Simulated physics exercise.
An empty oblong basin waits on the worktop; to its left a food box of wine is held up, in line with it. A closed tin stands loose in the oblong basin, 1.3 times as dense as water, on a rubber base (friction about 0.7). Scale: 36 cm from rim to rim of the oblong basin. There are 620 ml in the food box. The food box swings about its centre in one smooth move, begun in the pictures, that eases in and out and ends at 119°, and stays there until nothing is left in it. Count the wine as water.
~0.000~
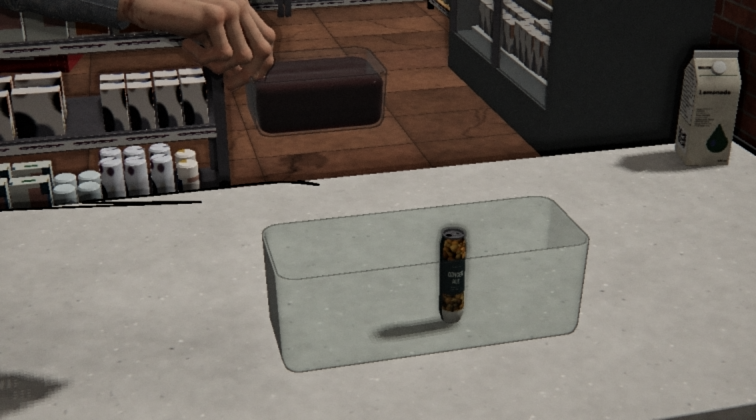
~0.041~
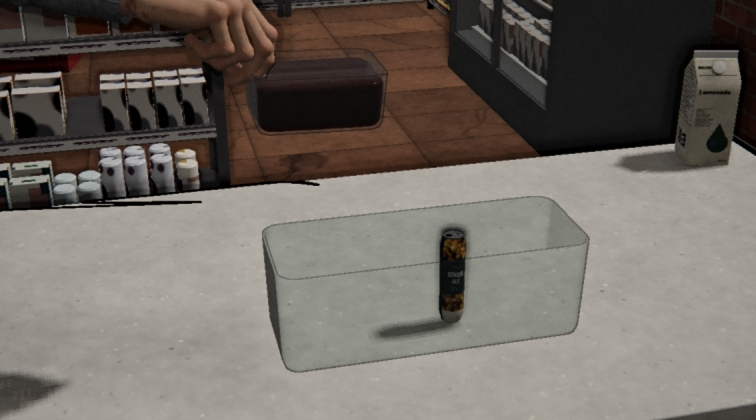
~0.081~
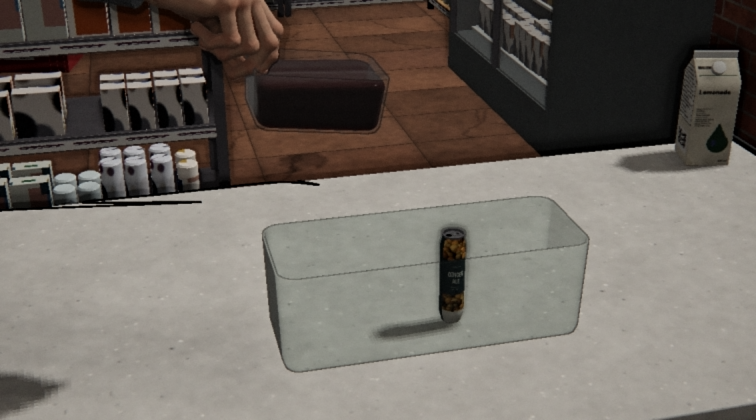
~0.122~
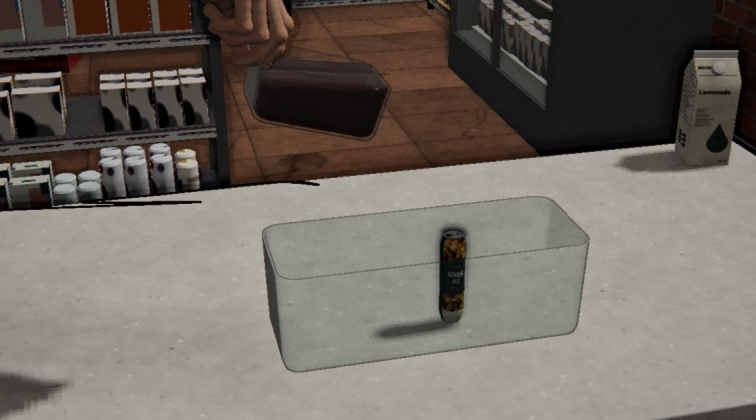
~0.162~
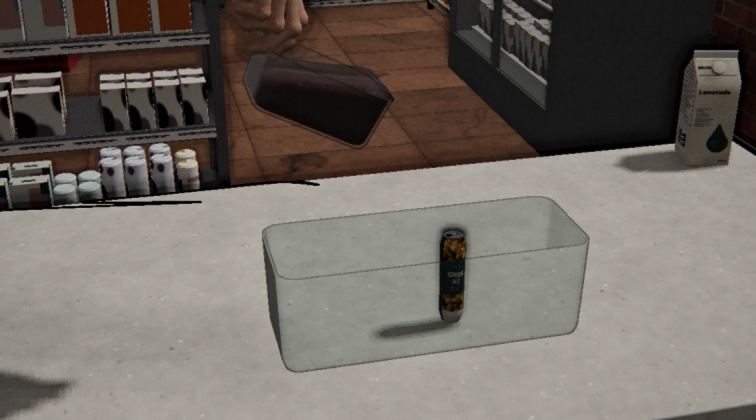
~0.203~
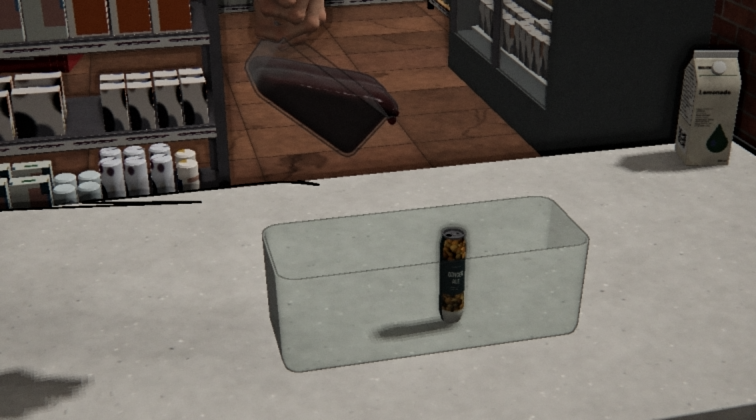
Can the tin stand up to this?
It topples.
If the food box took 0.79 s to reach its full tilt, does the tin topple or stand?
The tin keeps standing.
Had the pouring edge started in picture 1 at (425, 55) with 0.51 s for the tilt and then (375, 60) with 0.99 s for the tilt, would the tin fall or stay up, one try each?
First it keeps standing; then it stays up.
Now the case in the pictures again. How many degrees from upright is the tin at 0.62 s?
About 10°.
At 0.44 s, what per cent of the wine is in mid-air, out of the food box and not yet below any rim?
Near 52 in a hundred.
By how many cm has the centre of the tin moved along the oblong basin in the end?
Some 8.0 cm.
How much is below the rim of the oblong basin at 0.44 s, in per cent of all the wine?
About 40 per cent.
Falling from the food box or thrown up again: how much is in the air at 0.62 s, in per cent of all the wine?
Near 5 in a hundred.
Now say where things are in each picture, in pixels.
Tilt 0°; pouring edge (377, 61); surface from (249, 76) to (374, 67); the oblong basin's rim runs from (269, 254) to (570, 220); the tin's top is at (453, 237), in the first picture.
Tilt 2°; pouring edge (378, 63); surface from (250, 76) to (375, 68), in the second picture.
Tilt 7°; pouring edge (380, 69); surface from (251, 73) to (376, 70), in the third picture.
Tilt 16°; pouring edge (381, 79); surface from (254, 71) to (379, 73), in the fourth picture.
Tilt 27°; pouring edge (381, 92); surface from (255, 70) to (375, 81); 4 per cent is over the edge, in the fifth picture.
Tilt 41°; pouring edge (378, 107); surface from (252, 67) to (357, 85); 11 per cent is over the edge, in the sixth picture.
Then, 0.44 s in, the tilt is 114° and 7 per cent is still to pour; the tin stands where it began.
Then, 0.62 s in, the tilt is 119° and 0 per cent is still to pour; the tin leans 11°.
Then, 0.81 s in, the tilt is 119° and 0 per cent is still to pour; the tin leans 18°.
Then, 1.01 s in, the tilt is 119° and 0 per cent is still to pour; the tin leans 57°.
Finally, the tin lies on its side.
